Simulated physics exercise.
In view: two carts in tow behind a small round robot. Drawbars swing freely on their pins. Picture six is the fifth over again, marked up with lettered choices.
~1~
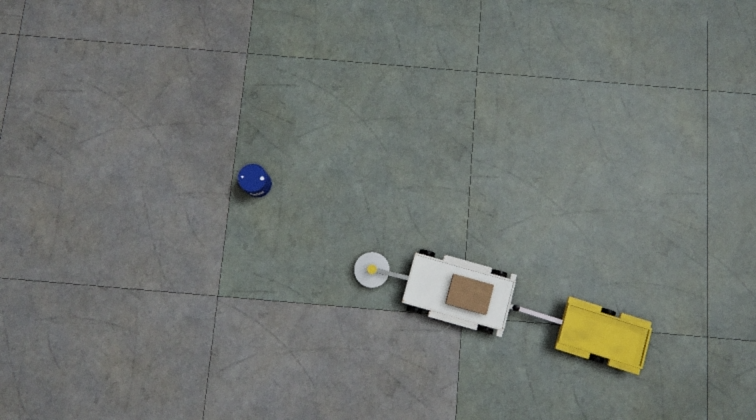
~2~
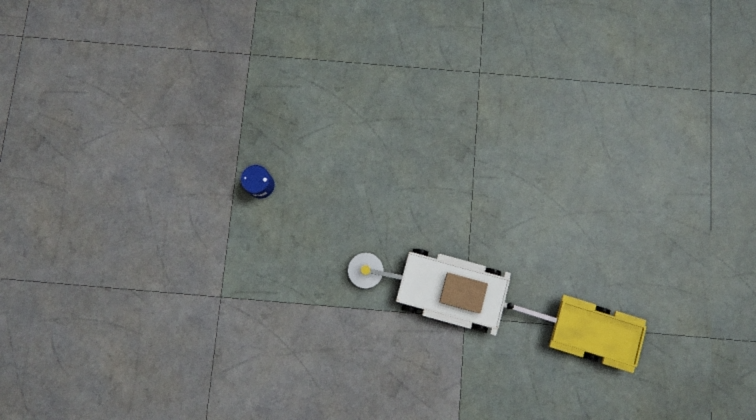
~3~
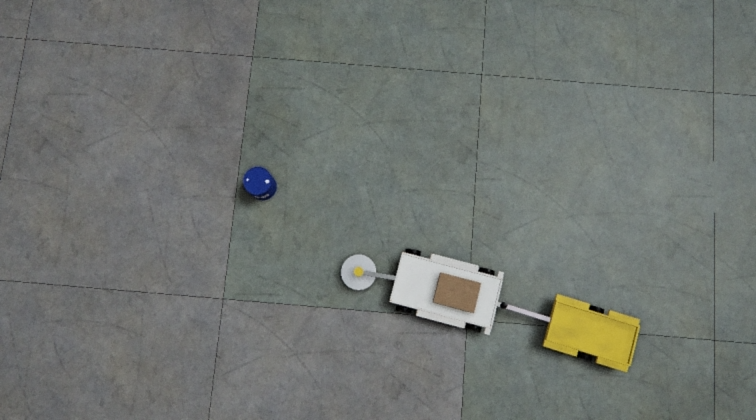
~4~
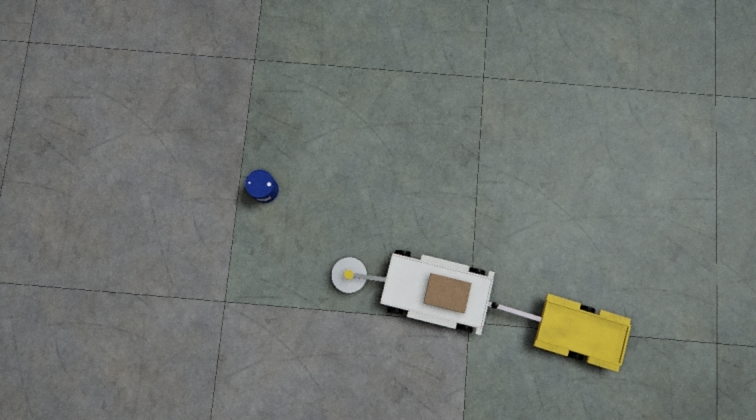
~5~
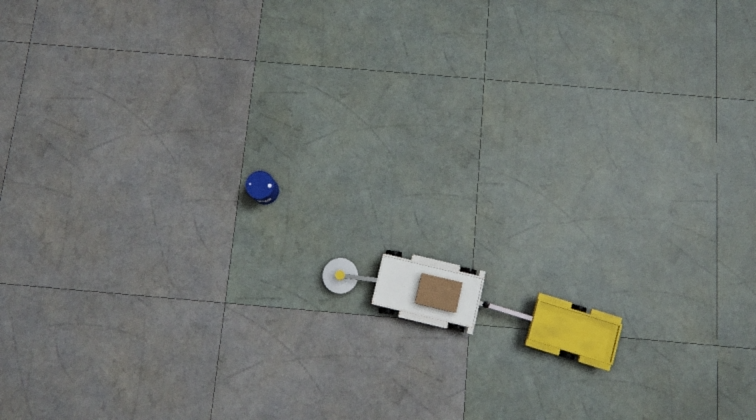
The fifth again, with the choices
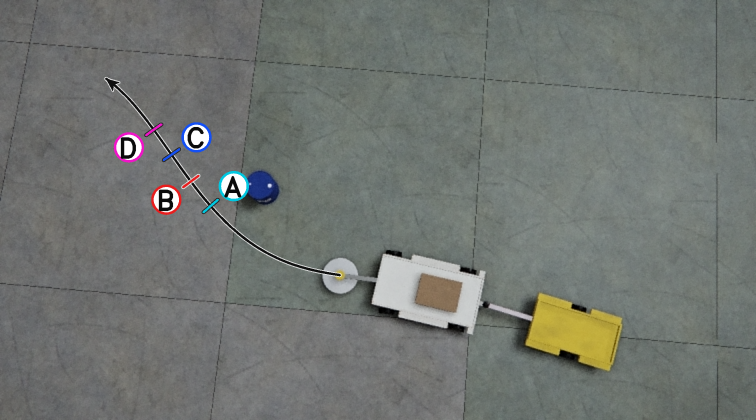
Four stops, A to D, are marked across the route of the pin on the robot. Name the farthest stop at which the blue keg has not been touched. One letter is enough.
It should halt at A.
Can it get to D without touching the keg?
No.
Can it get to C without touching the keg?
No.
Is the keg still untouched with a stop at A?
Yes.
On the marked copy, A at (211, 206); B at (191, 181); C at (172, 155); D at (154, 130); the route from (340, 275) via (202, 196) to (106, 79).
With A. Early on, robot (290, 264), last cart (522, 316).
Further on, robot (245, 238), last cart (470, 303).
At the end, robot (213, 208), last cart (426, 293); nothing has been touched.
As for the rest, B is too far, the keg has been hit; C is too far, the keg has been hit; D is too far, the keg has been hit.
